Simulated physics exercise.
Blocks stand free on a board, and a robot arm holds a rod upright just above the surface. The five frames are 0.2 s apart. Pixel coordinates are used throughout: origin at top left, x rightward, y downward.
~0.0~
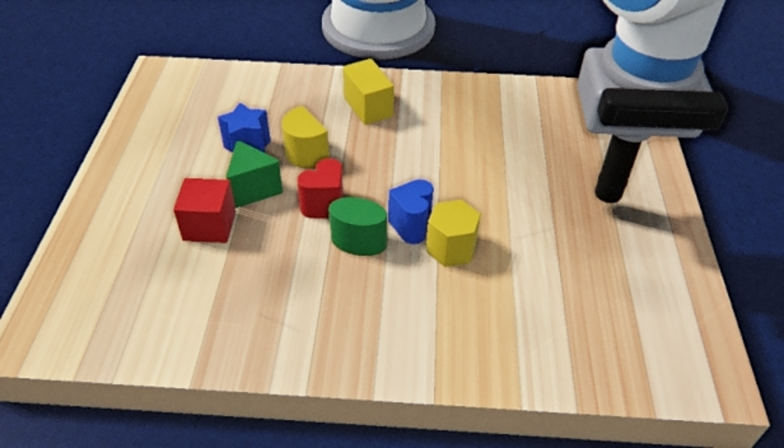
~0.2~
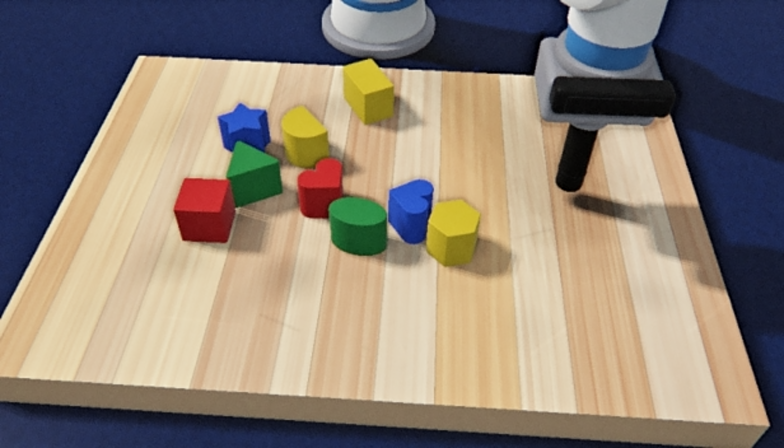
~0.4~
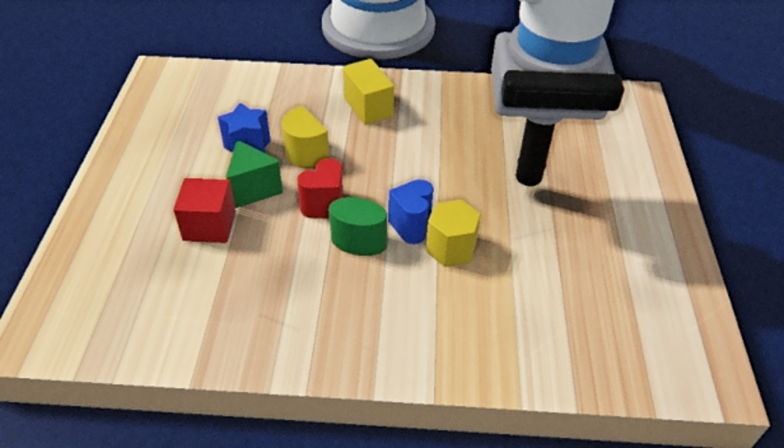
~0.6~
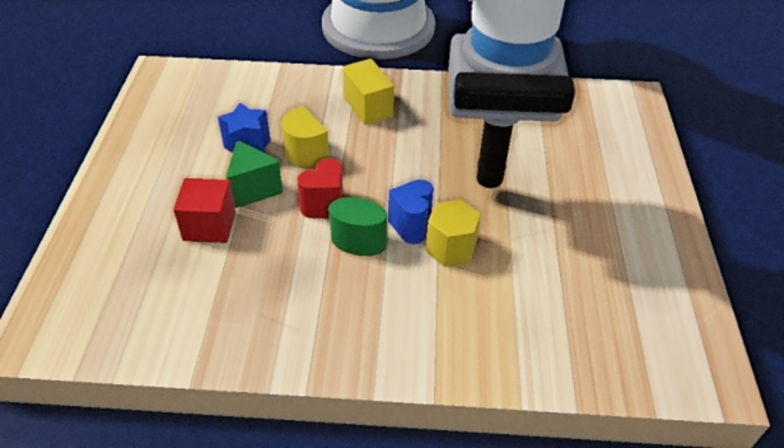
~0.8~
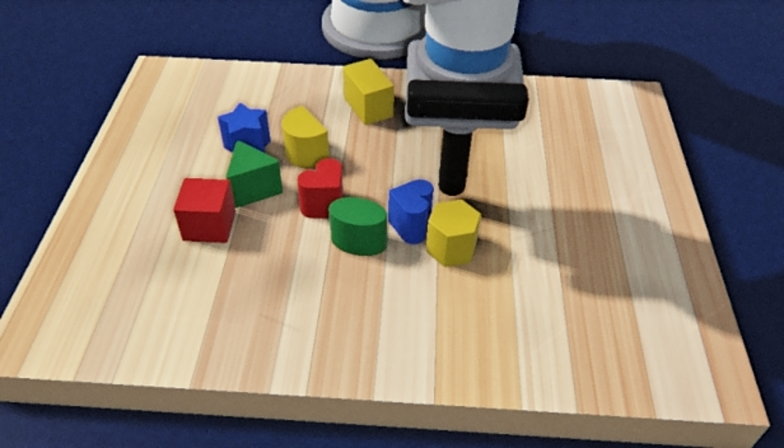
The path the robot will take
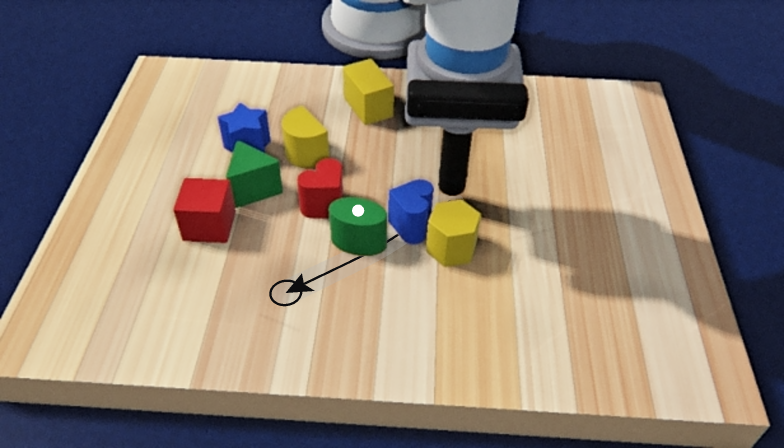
A robot arm moves its black rod left across the board toward the still, colourful blocks.
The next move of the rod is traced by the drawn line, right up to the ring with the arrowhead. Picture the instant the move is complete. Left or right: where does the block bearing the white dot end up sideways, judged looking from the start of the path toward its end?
Its sideways move is to the right.
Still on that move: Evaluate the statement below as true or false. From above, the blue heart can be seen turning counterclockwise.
True.
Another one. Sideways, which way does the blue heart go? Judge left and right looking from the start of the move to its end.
It is pushed towards the left-hand side.
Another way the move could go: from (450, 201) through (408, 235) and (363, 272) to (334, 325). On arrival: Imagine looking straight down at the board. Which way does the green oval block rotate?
Twists clockwise.
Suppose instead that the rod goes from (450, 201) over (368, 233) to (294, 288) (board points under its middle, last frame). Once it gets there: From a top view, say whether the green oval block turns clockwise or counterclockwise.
Turns clockwise.
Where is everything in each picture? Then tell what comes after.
The first frame shows rod tip (608, 195); block tops, green oval block (358, 211); blue heart (413, 194); yellow hexagon (455, 217).
The second frame shows rod (568, 184); blocks unchanged.
The third frame shows rod (529, 179); blocks unchanged.
The fourth frame shows rod (489, 180); blocks unchanged.
The fifth frame shows rod (452, 188); green oval block (358, 211); blue heart (413, 194); yellow hexagon (455, 217).
Path on the board, from (450, 201) over (377, 248) to (286, 293); the dot is on the green oval block.
What follows on the original path. One third of the way, rod (401, 220); green oval block (330, 225), turned 55° clockwise; blue heart (377, 225), turned 20° anticlockwise.
Two thirds of the way, rod (347, 250); green oval block (310, 232), turned 95° clockwise; blue heart (345, 261), turned 80° anticlockwise.
At the end, rod (284, 280); green oval block (277, 233), turned 125° clockwise; blue heart (329, 270), turned 145° anticlockwise; yellow hexagon in place.
